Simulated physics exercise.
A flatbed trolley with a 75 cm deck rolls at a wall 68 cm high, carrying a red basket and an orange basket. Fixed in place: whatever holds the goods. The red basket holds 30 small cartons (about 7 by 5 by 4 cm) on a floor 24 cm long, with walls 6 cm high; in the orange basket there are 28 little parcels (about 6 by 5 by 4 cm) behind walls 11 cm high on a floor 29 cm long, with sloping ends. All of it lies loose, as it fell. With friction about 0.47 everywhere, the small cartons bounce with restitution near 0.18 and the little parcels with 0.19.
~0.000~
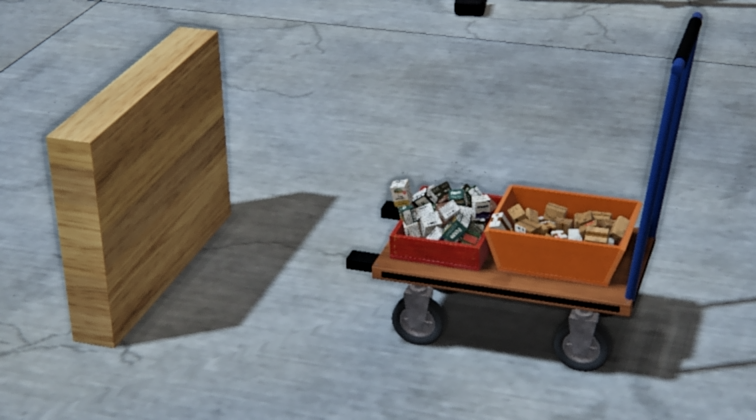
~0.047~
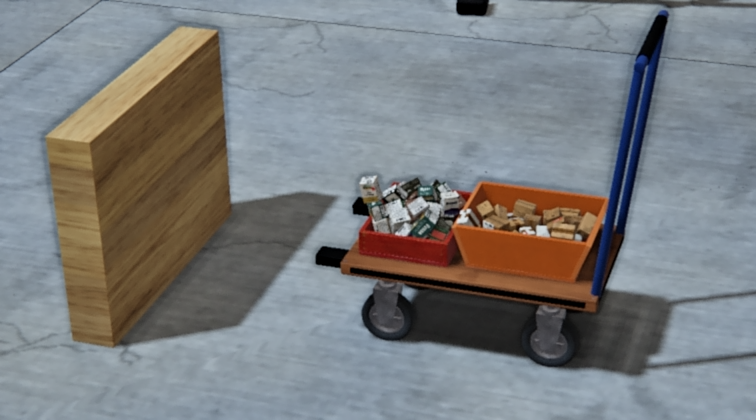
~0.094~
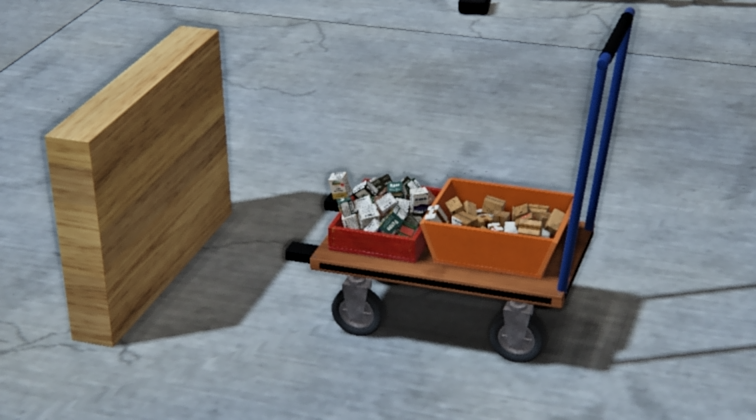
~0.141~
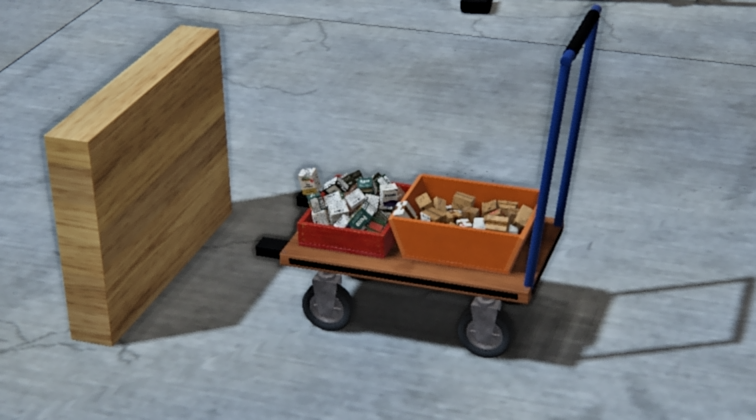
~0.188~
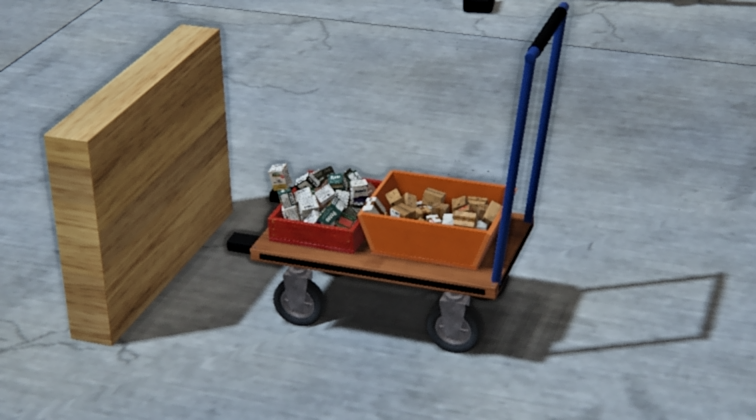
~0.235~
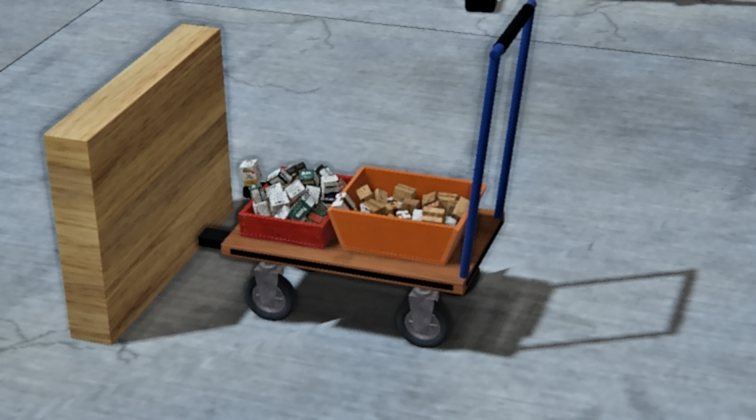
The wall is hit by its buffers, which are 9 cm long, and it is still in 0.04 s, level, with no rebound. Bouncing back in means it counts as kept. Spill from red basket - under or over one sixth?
Over.
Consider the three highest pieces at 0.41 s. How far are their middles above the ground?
About 44 cm.
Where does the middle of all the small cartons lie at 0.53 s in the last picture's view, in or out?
I'd put it close to (228, 184).
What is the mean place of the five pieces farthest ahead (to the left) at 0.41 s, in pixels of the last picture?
Their mean place is roughly (195, 163) in the last picture.
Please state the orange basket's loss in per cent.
About: Orange basket 0 per cent.
After 0.31 s, contact with the wall.
After 0.41 s, red basket 27 in, 3 out and orange basket 28 in, 0 out.
After 0.53 s, red basket 23 in, 7 out and orange basket 28 in, 0 out.
After 0.76 s, red basket 22 in, 8 out and orange basket 28 in, 0 out.
Outcome (at 1.26 s), red basket 22 in, 8 out and orange basket 28 in, 0 out. Asked share, 8 of 30, 27 per cent.
